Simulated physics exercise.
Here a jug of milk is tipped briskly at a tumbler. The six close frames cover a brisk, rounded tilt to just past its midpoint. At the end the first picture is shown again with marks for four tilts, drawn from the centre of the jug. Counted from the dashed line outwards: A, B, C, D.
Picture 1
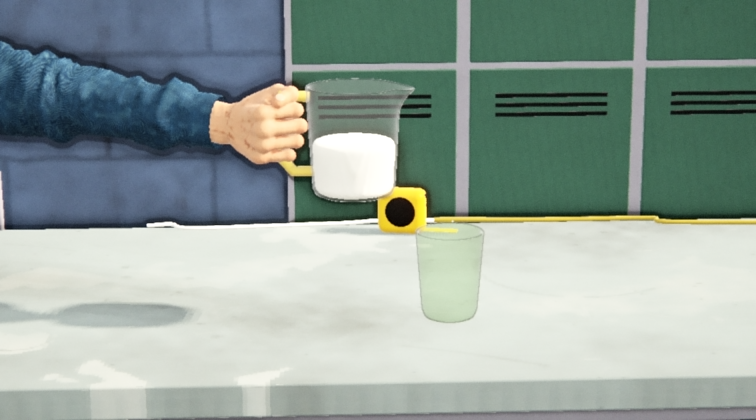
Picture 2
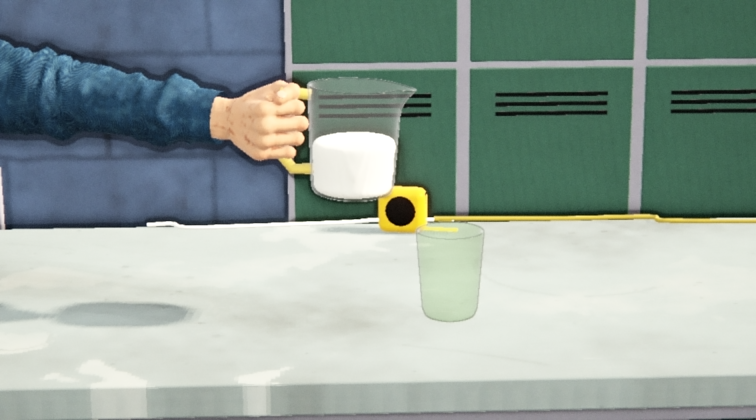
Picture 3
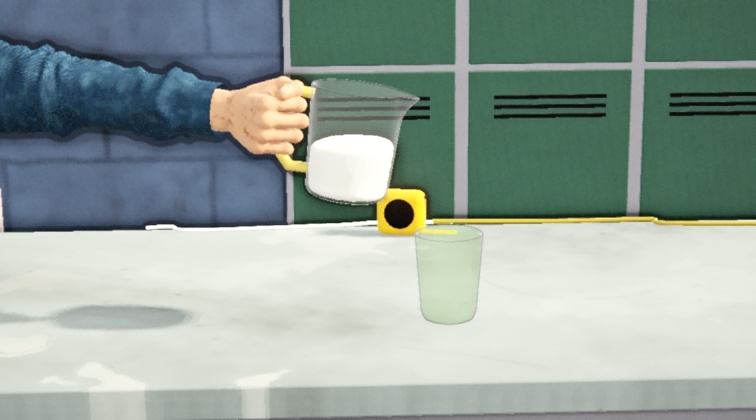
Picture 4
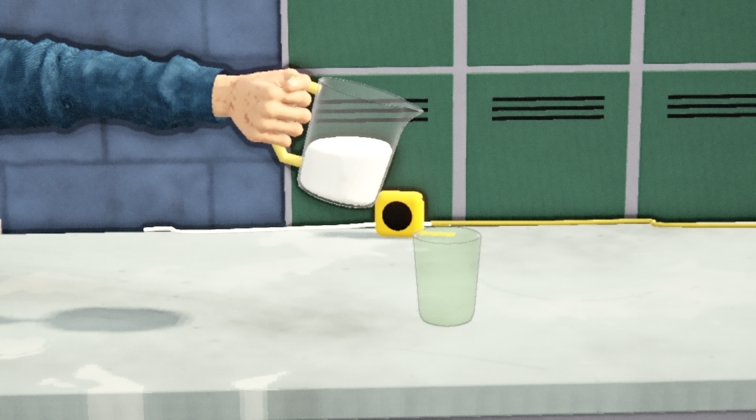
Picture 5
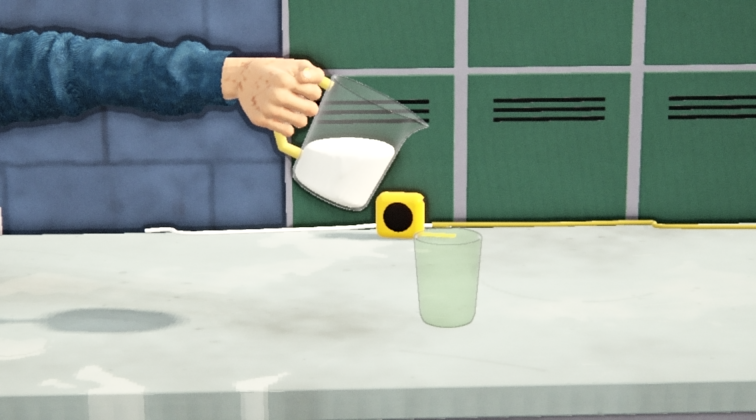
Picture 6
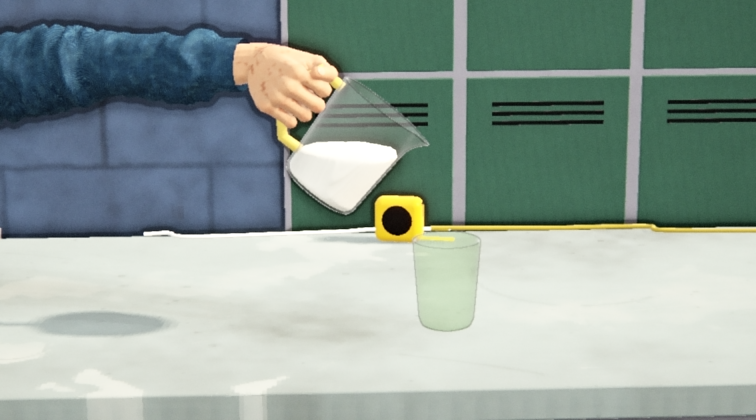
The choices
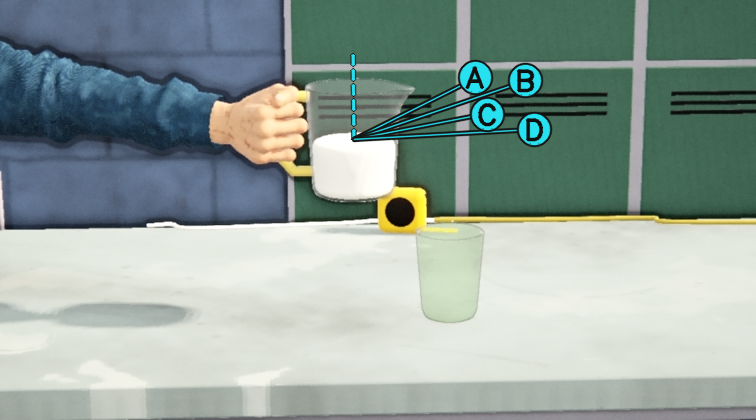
A hand in a blue sleeve held a clear jug of milk upright near a greenish tumbler on a pale counter, then tilted it steadily to the right, with no milk leaving the lip.
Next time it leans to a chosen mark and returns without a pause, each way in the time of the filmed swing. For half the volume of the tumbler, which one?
B beats the others.
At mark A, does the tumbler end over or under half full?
Under half.
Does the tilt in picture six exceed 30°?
Yes.
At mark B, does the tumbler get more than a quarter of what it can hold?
Yes, it does.
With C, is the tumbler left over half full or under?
Over.
On the marked copy, A at (460, 85); B at (509, 86); C at (470, 116); D at (517, 130).
Choosing A, the tumbler ends with about 27 % of what it can hold.
Choosing B, the tumbler ends with about 49 % of what it can hold.
Choosing C, the tumbler ends with about 69 % of what it can hold; 3 % of the milk is spilt.
Choosing D, the tumbler ends with about 83 % of what it can hold; 7 % of the milk is spilt.
